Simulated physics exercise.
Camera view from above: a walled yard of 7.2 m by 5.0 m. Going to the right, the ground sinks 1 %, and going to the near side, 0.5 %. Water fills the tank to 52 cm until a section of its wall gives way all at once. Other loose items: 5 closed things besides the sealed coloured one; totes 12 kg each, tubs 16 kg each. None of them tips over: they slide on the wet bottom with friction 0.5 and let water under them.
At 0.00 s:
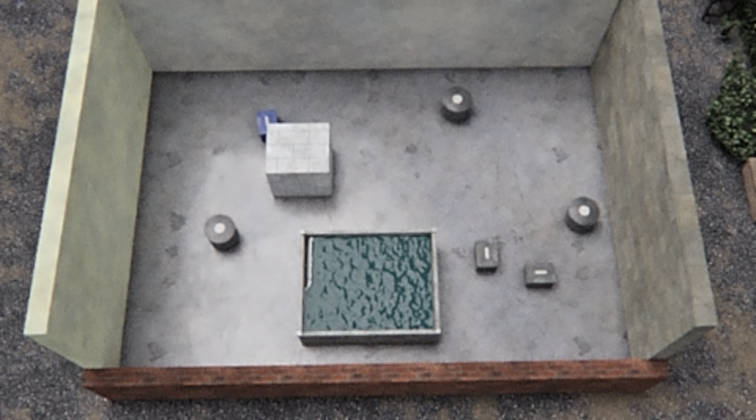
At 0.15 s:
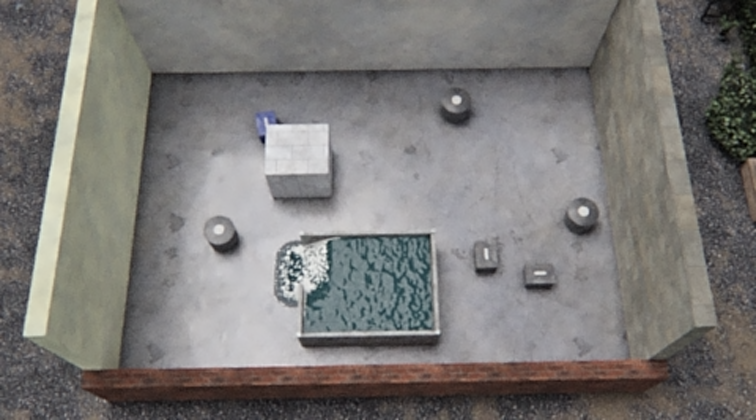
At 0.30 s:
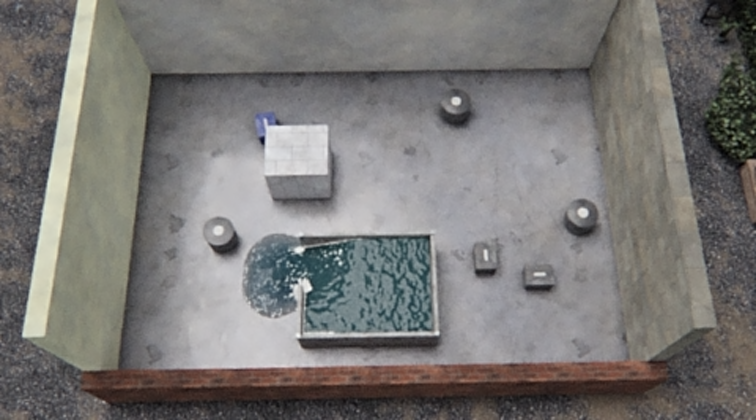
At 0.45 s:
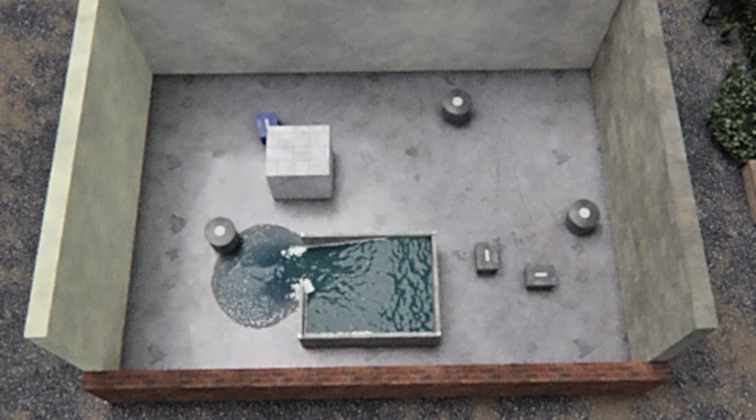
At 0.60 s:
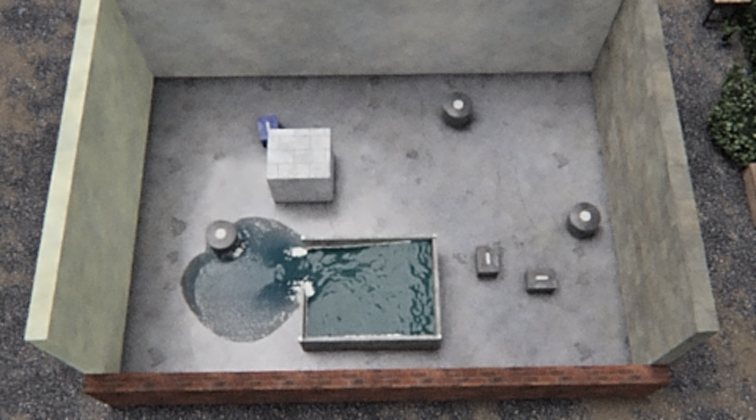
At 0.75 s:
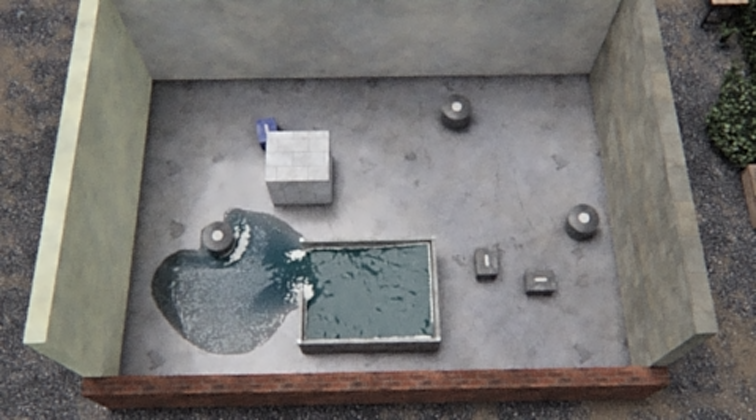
Dark water pouring from the left side of a rectangular tank, spreading leftward across a walled concrete yard and surrounding a grey tub.
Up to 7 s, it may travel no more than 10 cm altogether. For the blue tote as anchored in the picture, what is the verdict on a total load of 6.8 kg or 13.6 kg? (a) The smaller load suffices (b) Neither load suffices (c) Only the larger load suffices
(c) Only the larger load suffices.
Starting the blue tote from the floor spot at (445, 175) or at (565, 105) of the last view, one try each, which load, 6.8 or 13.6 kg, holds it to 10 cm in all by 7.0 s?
First spot: Light mass works; second spot: Light mass works.
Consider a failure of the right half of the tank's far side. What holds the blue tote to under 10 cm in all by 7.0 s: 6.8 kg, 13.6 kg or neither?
Then, in short, the smaller is plenty.
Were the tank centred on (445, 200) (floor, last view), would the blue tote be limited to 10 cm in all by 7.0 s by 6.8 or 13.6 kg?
Then, put simply, the lighter one does it.
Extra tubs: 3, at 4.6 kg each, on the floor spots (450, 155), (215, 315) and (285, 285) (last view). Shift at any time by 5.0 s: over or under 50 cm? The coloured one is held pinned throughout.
Each in turn: Not that far, further than that, further than that.
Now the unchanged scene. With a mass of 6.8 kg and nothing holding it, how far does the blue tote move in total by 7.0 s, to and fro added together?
All together it comes to about 40 cm.
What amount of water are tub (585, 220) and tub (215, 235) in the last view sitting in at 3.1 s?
Roughly 0 and 9 cm.
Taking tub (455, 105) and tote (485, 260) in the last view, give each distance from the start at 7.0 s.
0 cm, 0 cm.
After 1.4 s the blue tote would be 0 cm from its start with 6.8 kg and 0 cm from its start with 13.6 kg; 0 cm of water round it then.
After 3.1 s the blue tote would be 0 cm from its start with 6.8 kg and 0 cm from its start with 13.6 kg; 1 cm of water round it then.
After 4.9 s the blue tote would be 0 cm from its start with 6.8 kg and 0 cm from its start with 13.6 kg; 3 cm of water round it then.
After 7.0 s the blue tote would be 39 cm from its start with 6.8 kg and 0 cm from its start with 13.6 kg; 4 cm of water round it then.
